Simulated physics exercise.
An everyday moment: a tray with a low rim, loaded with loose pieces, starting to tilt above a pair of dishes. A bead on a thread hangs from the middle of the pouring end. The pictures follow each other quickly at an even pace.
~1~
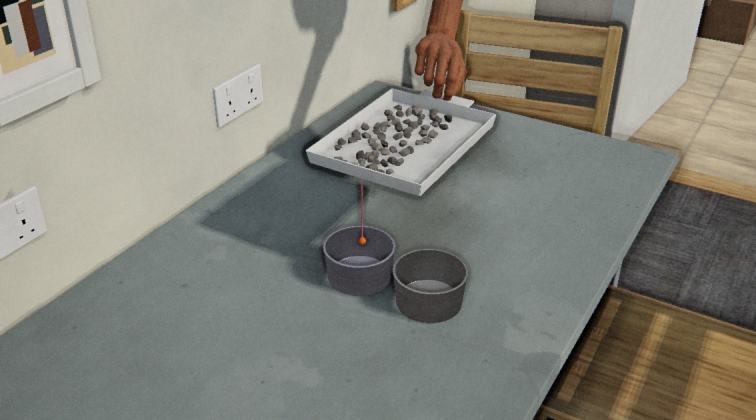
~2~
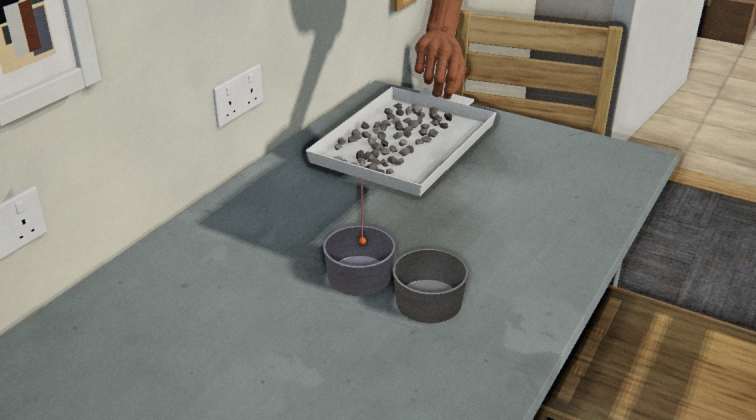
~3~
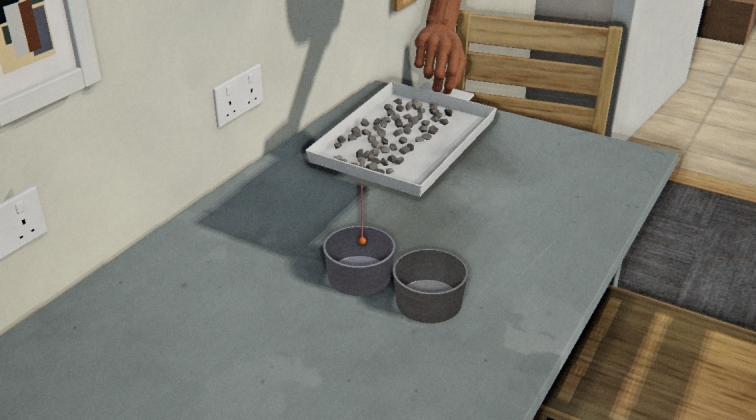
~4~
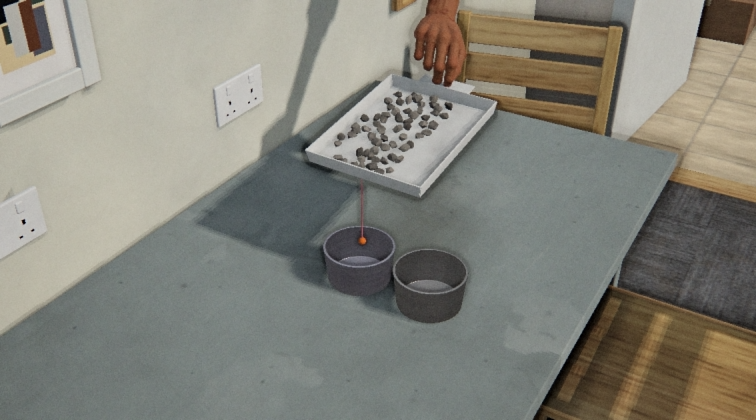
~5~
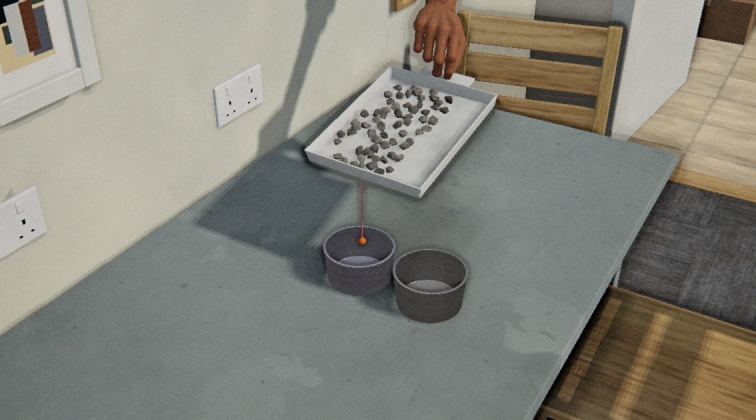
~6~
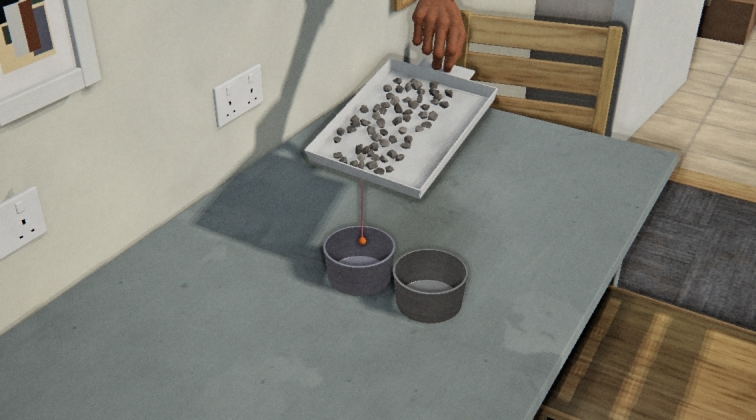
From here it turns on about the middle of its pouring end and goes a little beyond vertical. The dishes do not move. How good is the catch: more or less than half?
In the dishes lies less than half of it.
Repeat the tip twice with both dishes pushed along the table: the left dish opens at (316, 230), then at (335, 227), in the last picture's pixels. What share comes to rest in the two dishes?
In turn 30 and 0 in a hundred.
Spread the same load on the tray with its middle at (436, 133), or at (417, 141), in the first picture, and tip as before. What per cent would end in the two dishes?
First some 30, then 30 per cent.
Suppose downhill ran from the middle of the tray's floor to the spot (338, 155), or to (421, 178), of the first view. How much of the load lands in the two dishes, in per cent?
In turn 10 and 80 in a hundred.
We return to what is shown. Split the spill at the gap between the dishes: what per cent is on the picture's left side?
It comes to 80 per cent or so.
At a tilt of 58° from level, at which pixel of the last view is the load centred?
Around (375, 166).
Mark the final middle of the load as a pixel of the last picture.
At about (366, 326).
Soon after the last picture, tray tipped steeply; nearly all on the tray; a stray few in the air.
A little later, tray tipped right over; most on the tray; a stray few in the right dish; a small part outside both; a small part in the air.
Later still, tray tipped past a quarter turn; about a quarter in the right dish; most outside both.
At rest, tray tipped past a quarter turn; about a quarter in the right dish; none in the left dish; most outside both.
